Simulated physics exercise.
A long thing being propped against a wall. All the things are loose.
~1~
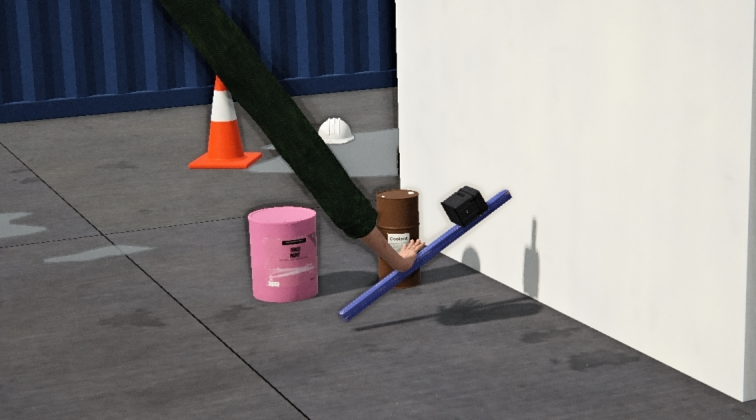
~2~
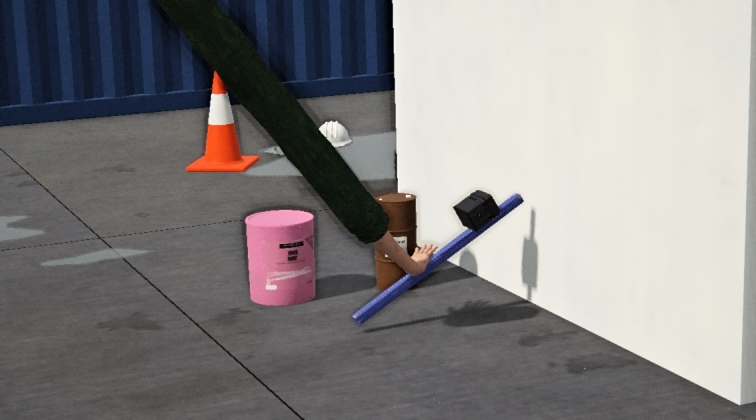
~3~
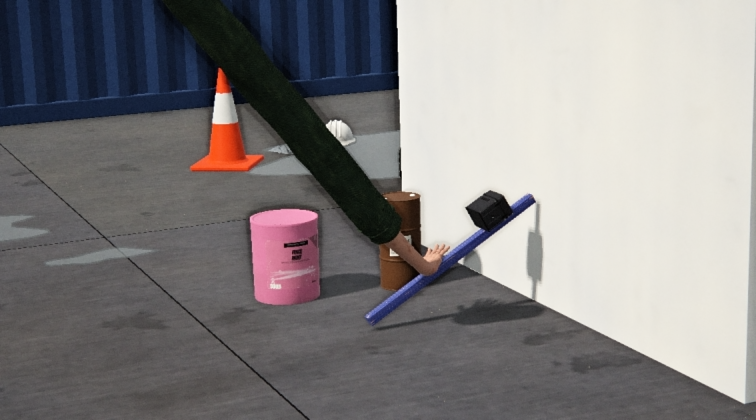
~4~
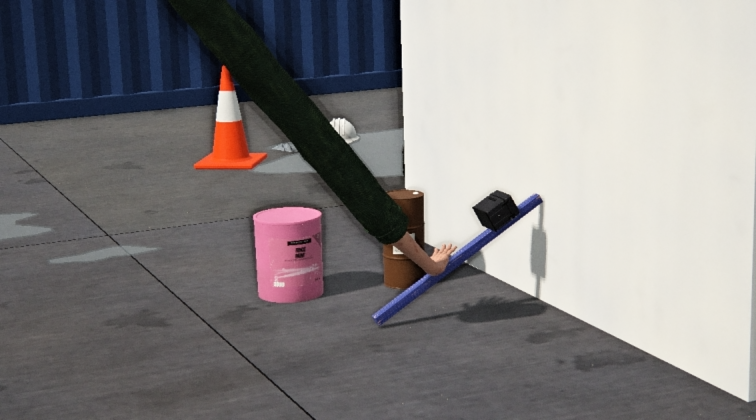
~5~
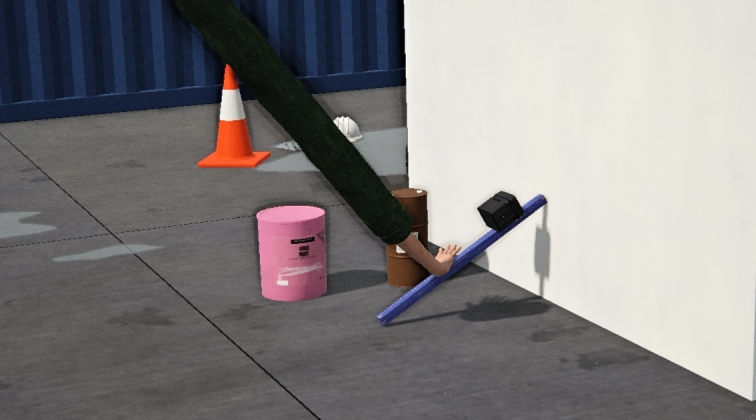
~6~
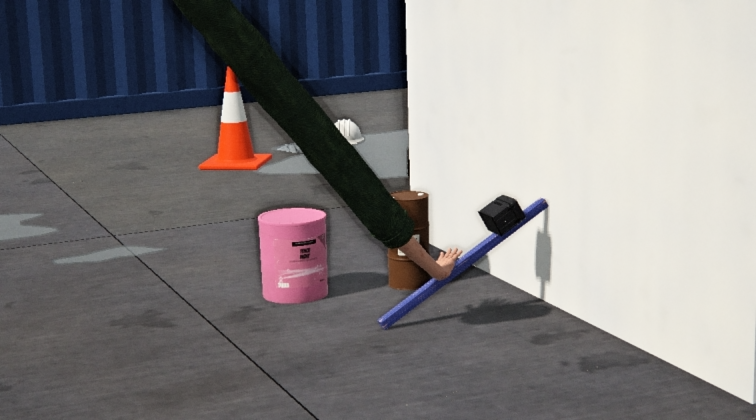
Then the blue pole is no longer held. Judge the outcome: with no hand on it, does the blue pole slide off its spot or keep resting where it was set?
Shifting.
Then, 0.30 s past the last view, blue pole 17° lower than it was left near (456, 292).
Then, 0.50 s past the last view, blue pole 26° lower than it was left near (451, 299).
Finally, moved from the start, blue pole; the other 2 still in place. Final places as the last picture's camera would see them, blue pole near (451, 313). The pole slips out.
